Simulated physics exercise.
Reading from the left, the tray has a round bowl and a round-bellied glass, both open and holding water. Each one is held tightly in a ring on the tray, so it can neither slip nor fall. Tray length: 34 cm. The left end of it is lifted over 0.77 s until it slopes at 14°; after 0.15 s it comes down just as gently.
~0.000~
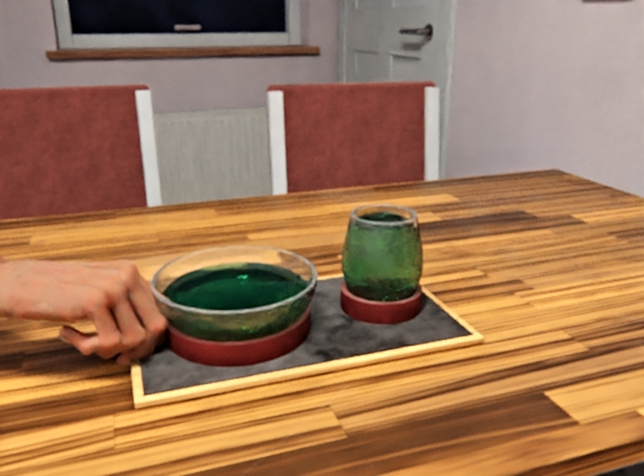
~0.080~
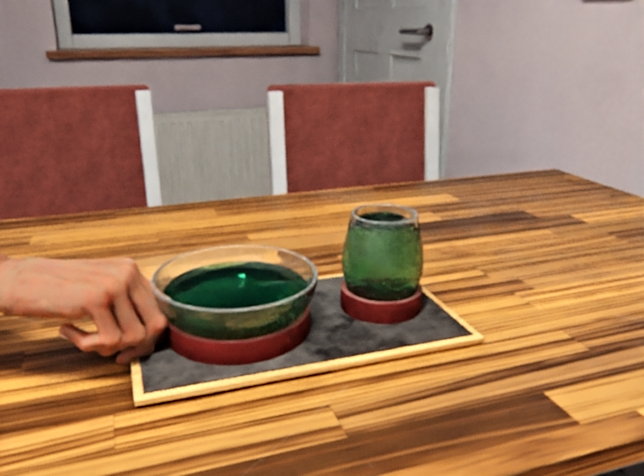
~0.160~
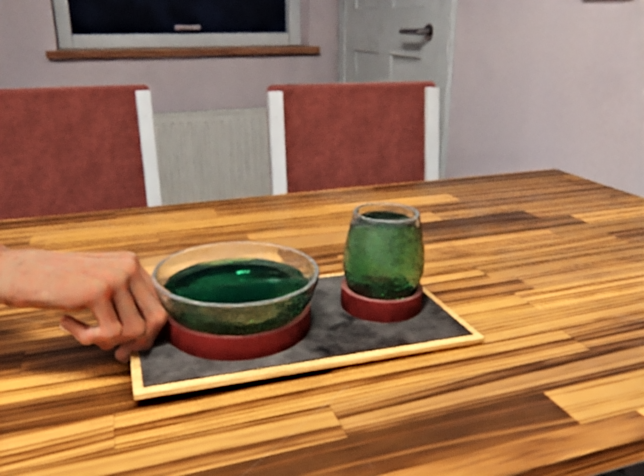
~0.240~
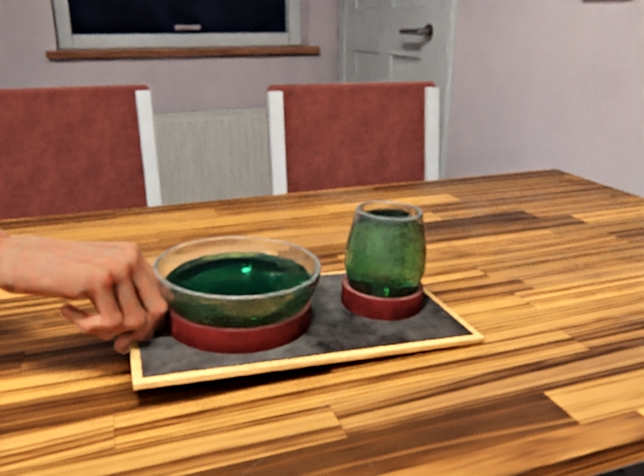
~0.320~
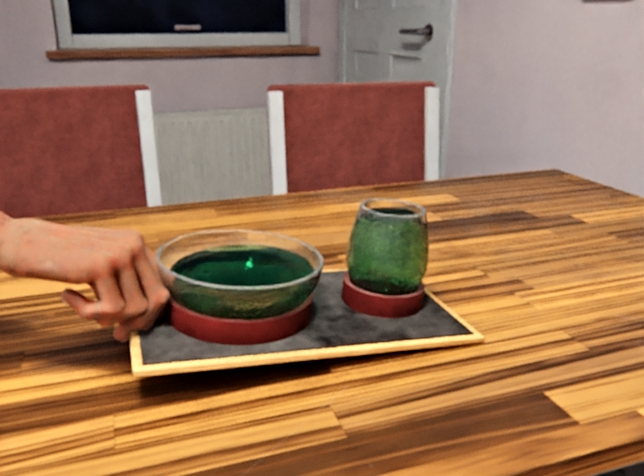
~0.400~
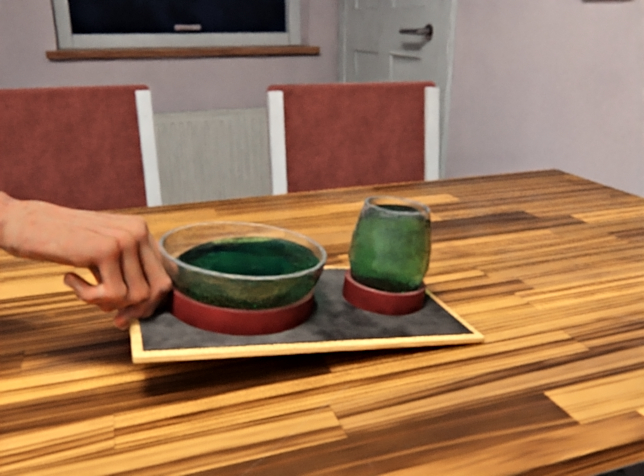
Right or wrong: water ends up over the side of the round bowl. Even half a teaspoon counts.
Right.
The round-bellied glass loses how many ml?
The amount is roughly 0 ml.
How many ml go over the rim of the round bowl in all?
Roughly 15 ml in all.
Then, 0.79 s in, the slope is 14°; losses from the left are 5, 0 ml.
Then, 1.17 s in, the slope is 11°; losses from the left are 13, 0 ml.
Then, 1.55 s in, the slope is 1°; losses from the left are 13, 0 ml.
Then, 1.94 s in, the slope is 0°; losses from the left are 13, 0 ml.
Finally, losses from the left are 13, 0 ml.
